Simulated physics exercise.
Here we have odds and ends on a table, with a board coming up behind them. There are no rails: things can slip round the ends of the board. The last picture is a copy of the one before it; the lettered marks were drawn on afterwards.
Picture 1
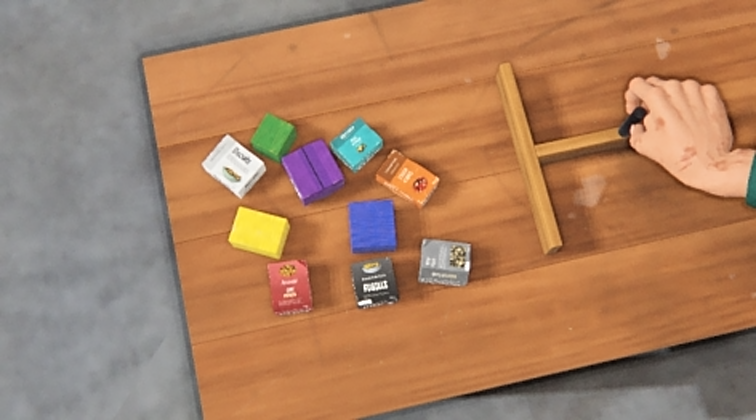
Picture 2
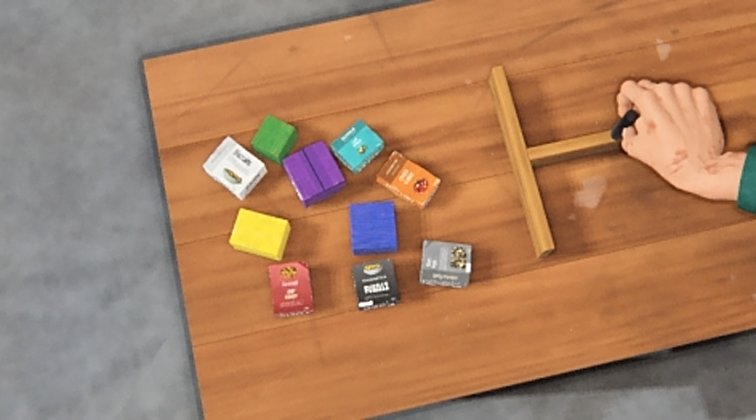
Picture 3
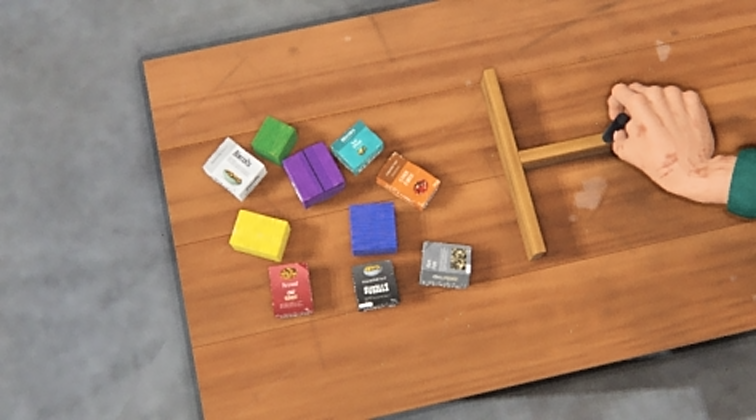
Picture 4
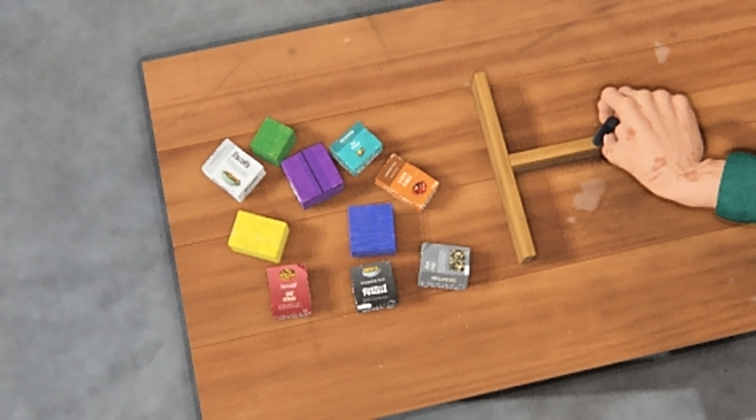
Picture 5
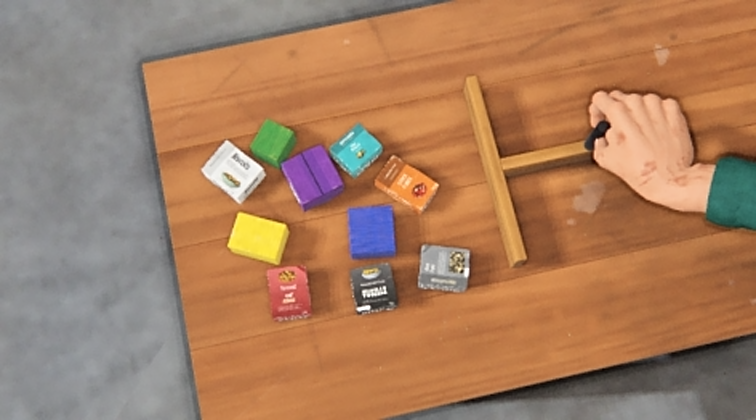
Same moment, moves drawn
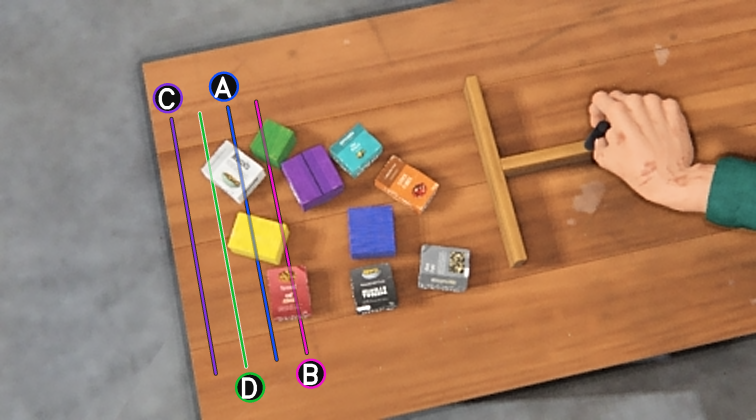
On a brown wooden tabletop above a grey floor, seen from above at a slight tilt, a steady view takes in a loose cluster of small boxes and blocks. White, green, purple, teal and orange items sit above yellow and blue blocks, with red, black and grey packets below. From the right, a hand gripping a T-shaped wooden pusher slides its board slowly leftward, leaving the cluster untouched.
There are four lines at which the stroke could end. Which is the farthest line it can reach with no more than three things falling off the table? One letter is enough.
A.
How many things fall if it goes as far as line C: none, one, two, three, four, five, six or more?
By then, six or more.
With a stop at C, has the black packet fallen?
By then, yes.
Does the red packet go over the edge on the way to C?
Yes.
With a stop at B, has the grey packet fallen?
No.
On the copy, A at (251, 229); B at (280, 222); C at (193, 241); D at (222, 235).
On A. First, board (409, 184); black packet (356, 293); grey packet (399, 282).
Then, board (321, 203); red packet (224, 310); white packet (208, 168).
Finally, board (251, 218); yellow block over the edge; white packet over the edge; three fallen.
By contrast, B is within the limit but short; C drops nine; D drops six.
